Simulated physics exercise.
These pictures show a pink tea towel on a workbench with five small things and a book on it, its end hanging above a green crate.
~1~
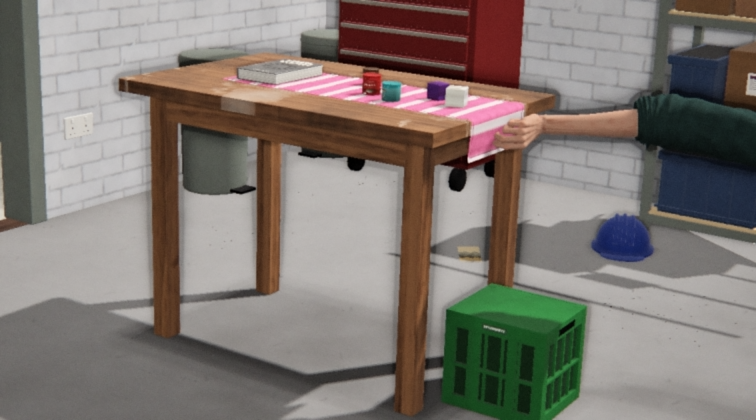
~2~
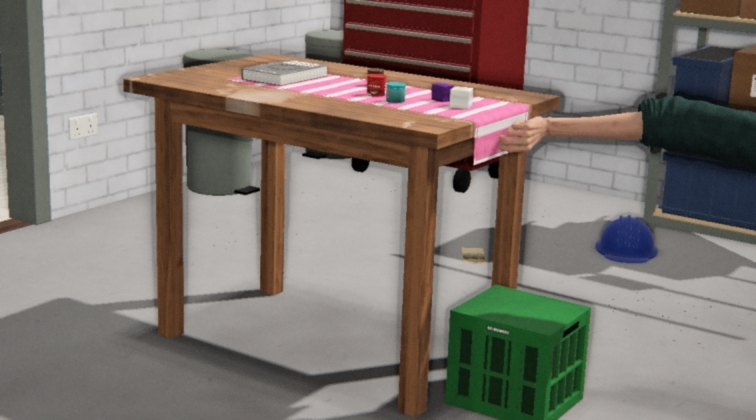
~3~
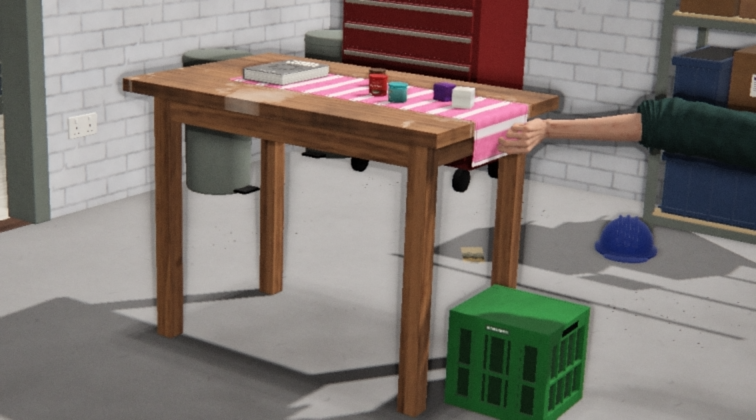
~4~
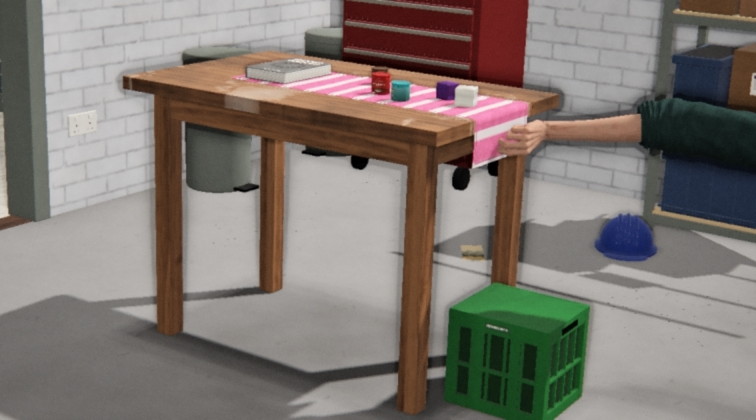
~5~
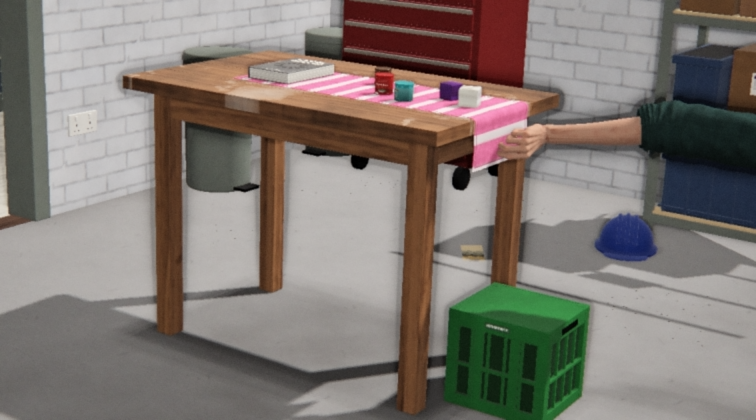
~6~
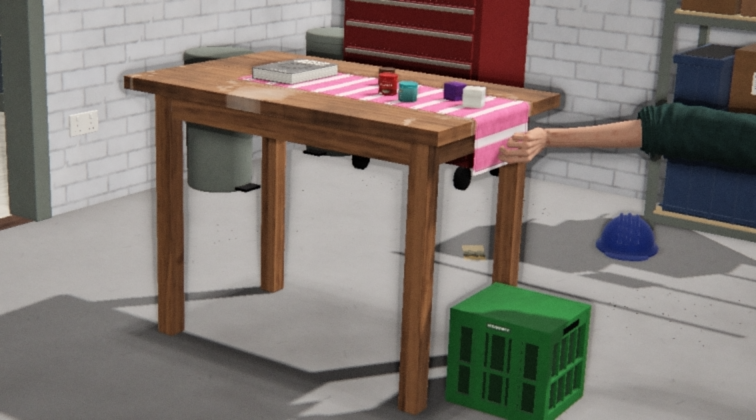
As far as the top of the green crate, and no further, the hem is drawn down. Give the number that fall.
The number is four.
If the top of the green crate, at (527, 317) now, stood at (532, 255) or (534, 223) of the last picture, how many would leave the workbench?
First case 2, second case 1.
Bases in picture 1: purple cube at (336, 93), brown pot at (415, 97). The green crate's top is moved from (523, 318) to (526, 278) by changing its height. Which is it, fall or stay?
The purple cube stays aboard, and the brown pot does not stay aboard.
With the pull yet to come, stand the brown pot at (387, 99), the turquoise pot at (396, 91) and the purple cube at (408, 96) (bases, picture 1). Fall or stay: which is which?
In the end the brown pot is no longer up there, the turquoise pot is no longer up there and the purple cube is no longer up there.
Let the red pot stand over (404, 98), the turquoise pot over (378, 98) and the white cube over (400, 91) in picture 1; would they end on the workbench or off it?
So, the red pot ends up down, the turquoise pot ends up down, the white cube ends up down.
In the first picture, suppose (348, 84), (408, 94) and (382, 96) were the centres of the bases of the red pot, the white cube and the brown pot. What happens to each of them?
Red pot safe, white cube lost, brown pot lost.
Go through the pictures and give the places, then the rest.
The first frame shows hem (468, 162); white cube (457, 88); purple cube (438, 83); turquoise pot (392, 83); red pot (372, 74); brown pot (371, 68); top of the crate (523, 319).
The second frame shows hem (474, 164); white cube (462, 89).
The third frame shows hem (472, 166); purple cube (445, 84).
The fourth frame shows hem (472, 168); turquoise pot (401, 82); top of the crate (526, 318).
The fifth frame shows hem (472, 172); red pot (384, 74).
The sixth frame shows hem (473, 176); white cube (475, 88); purple cube (455, 83); turquoise pot (409, 83); red pot (389, 75); brown pot (387, 68).
Soon after, hem near (499, 193); all still up.
Then, hem near (498, 231); white cube and purple cube gone.
Further on, hem on the crate; white cube, purple cube and turquoise pot gone.
At rest, hem on the crate; white cube, purple cube, turquoise pot and red pot gone. The workbench loses four.
